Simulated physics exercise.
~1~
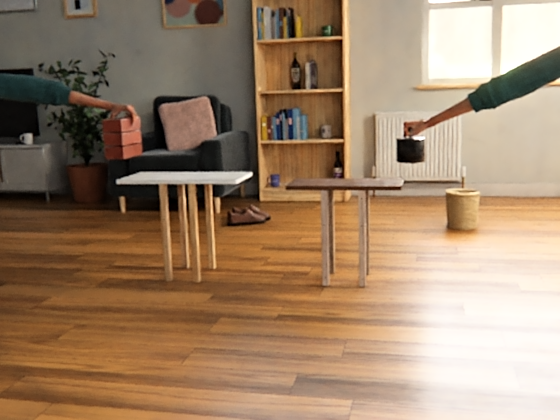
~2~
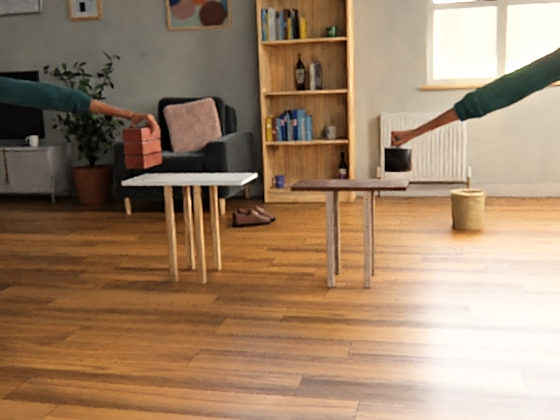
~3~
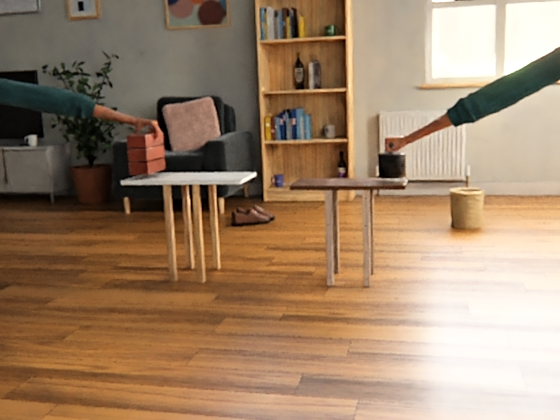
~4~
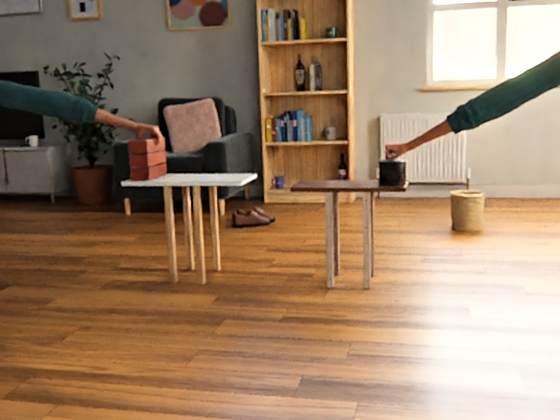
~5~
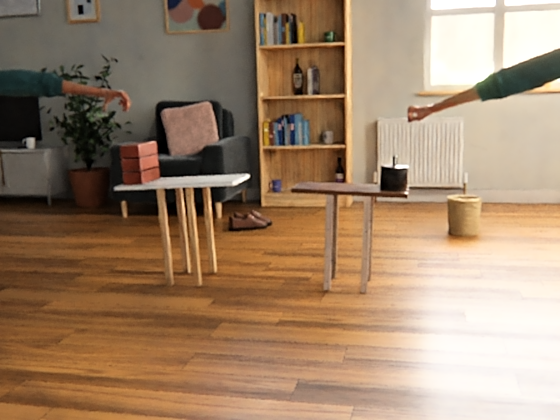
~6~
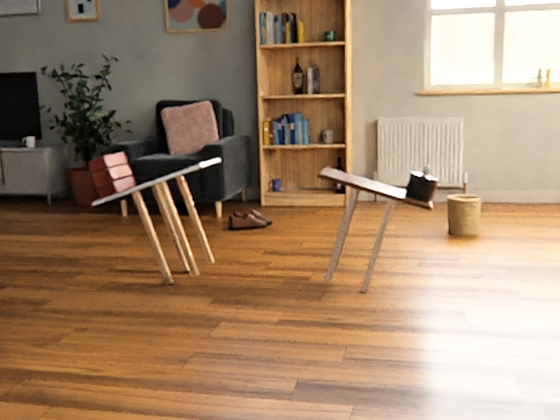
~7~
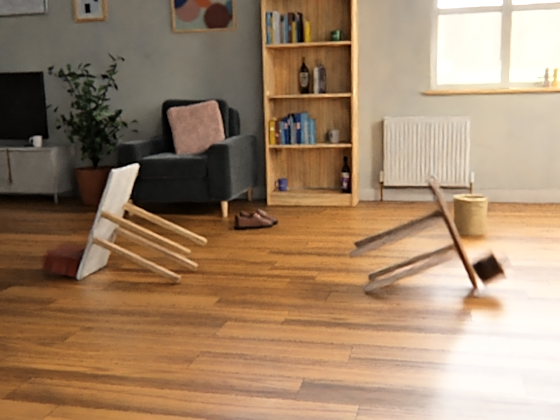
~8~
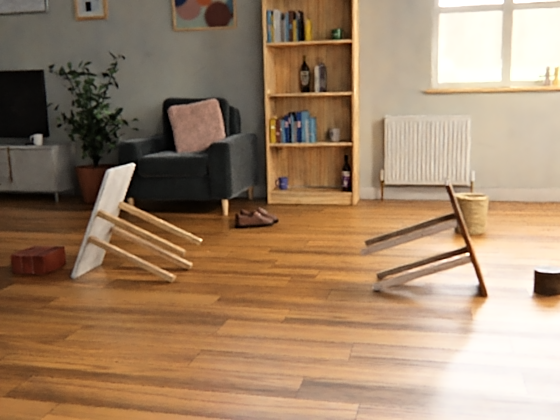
The footage shows two hands setting a stack of red bricks on the left end of a small white table and a dark cylindrical object on the right end of a brown trestle, then letting go, after which both pieces tip outward and topple onto the wooden floor.
